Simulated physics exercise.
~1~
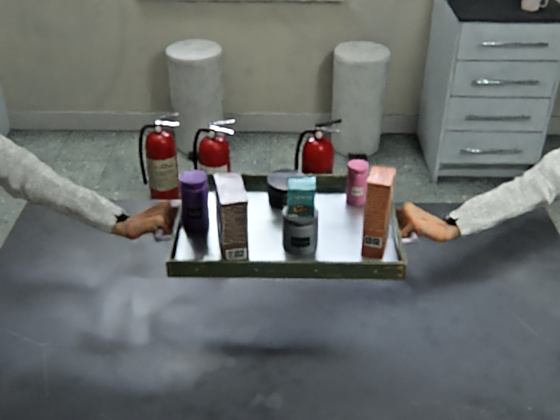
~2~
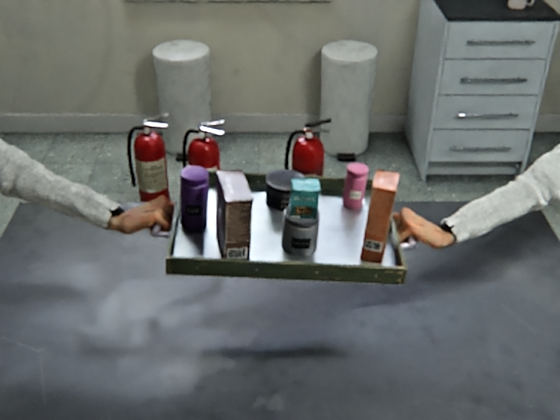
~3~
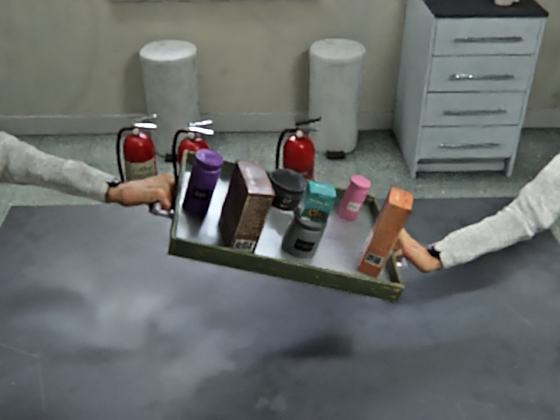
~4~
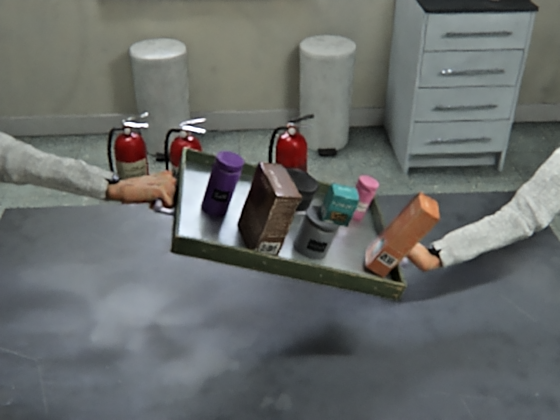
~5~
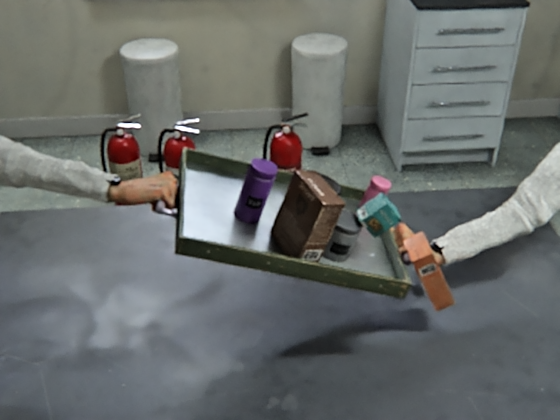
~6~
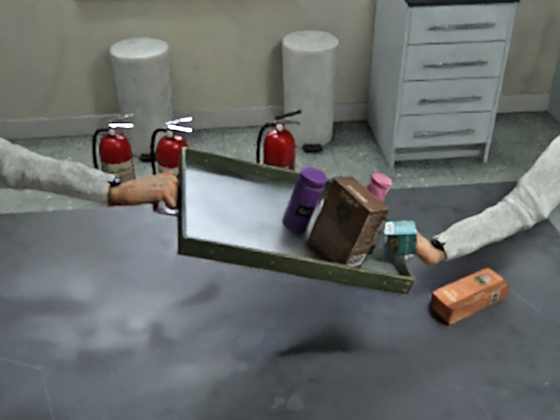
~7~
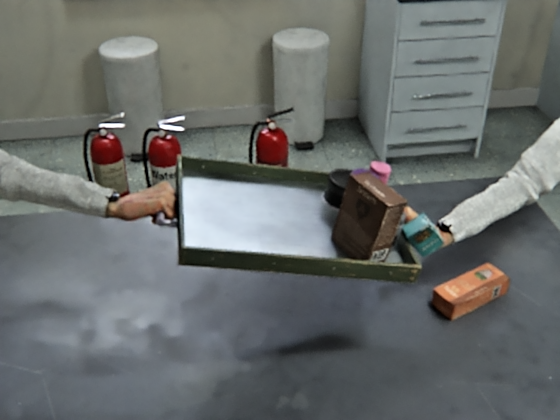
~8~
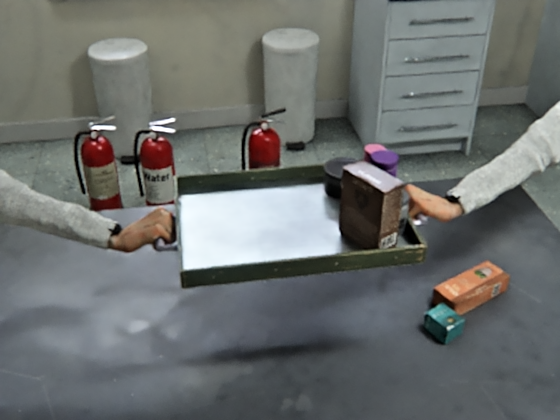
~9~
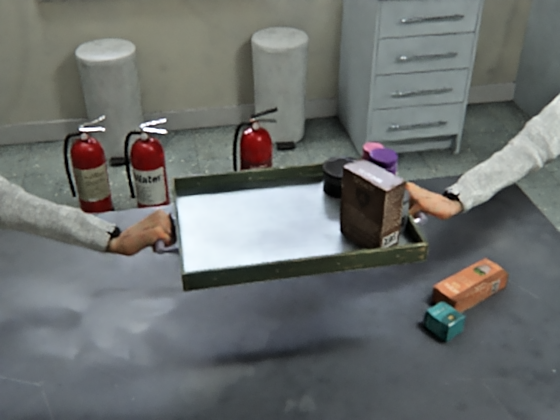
The clip shows two hands tilting a tray of jars and cartons down to the right, making the items slide and an orange and a turquoise carton fall off, before levelling it with the brown packet upright among items bunched at the right end.
